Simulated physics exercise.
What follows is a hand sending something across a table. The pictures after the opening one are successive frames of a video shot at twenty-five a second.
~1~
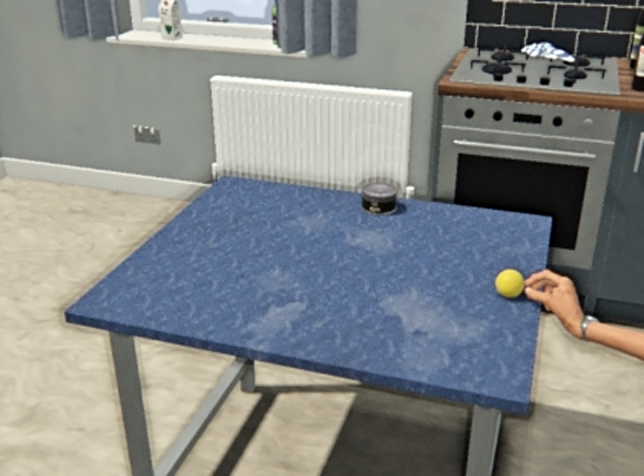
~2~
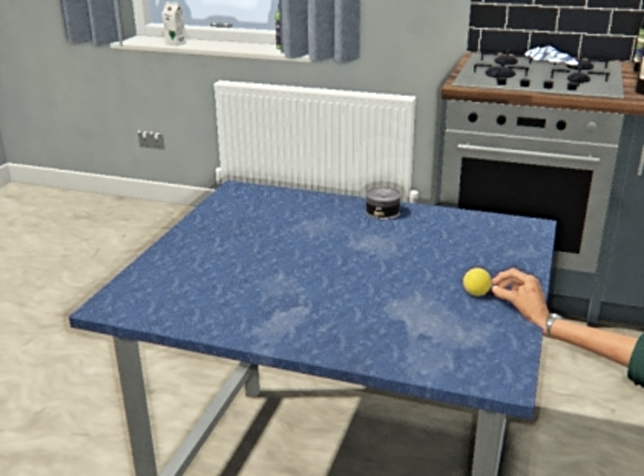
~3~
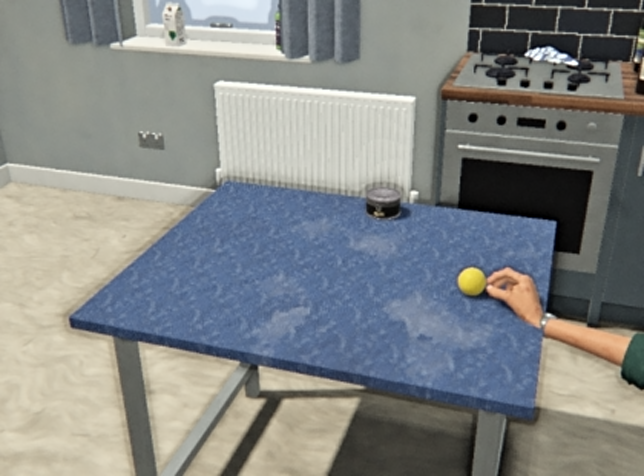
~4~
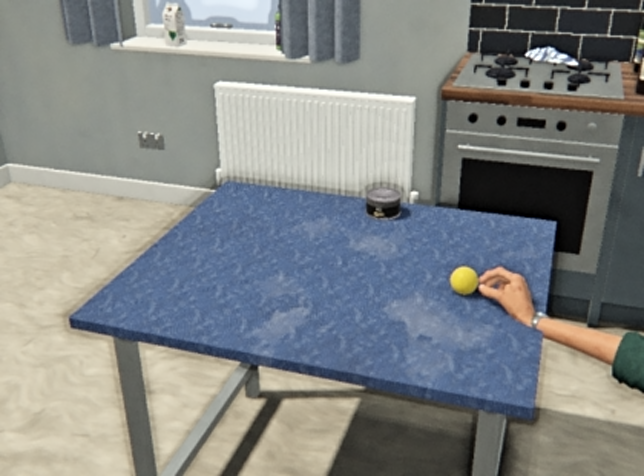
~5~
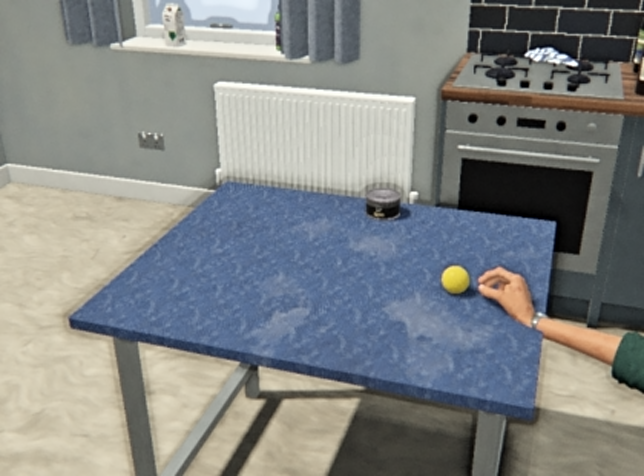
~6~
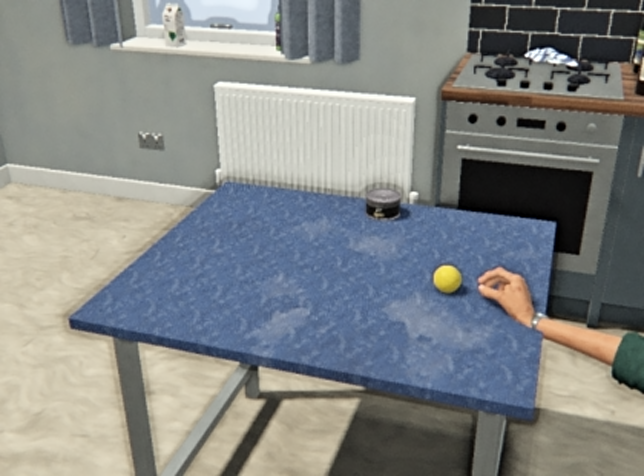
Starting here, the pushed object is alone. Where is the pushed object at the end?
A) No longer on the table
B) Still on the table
Option B: Still on the table.
Then, 0.10 s later than the last frame, yellow lemon moved about its own width near (429, 276).
Then, 0.40 s later than the last frame, yellow lemon moved well along near (385, 270).
Then, 0.60 s later than the last frame, yellow lemon moved well along near (366, 267).
When it is over, moved from the start, yellow lemon. End places, in pixels of the last picture, yellow lemon near (352, 265).
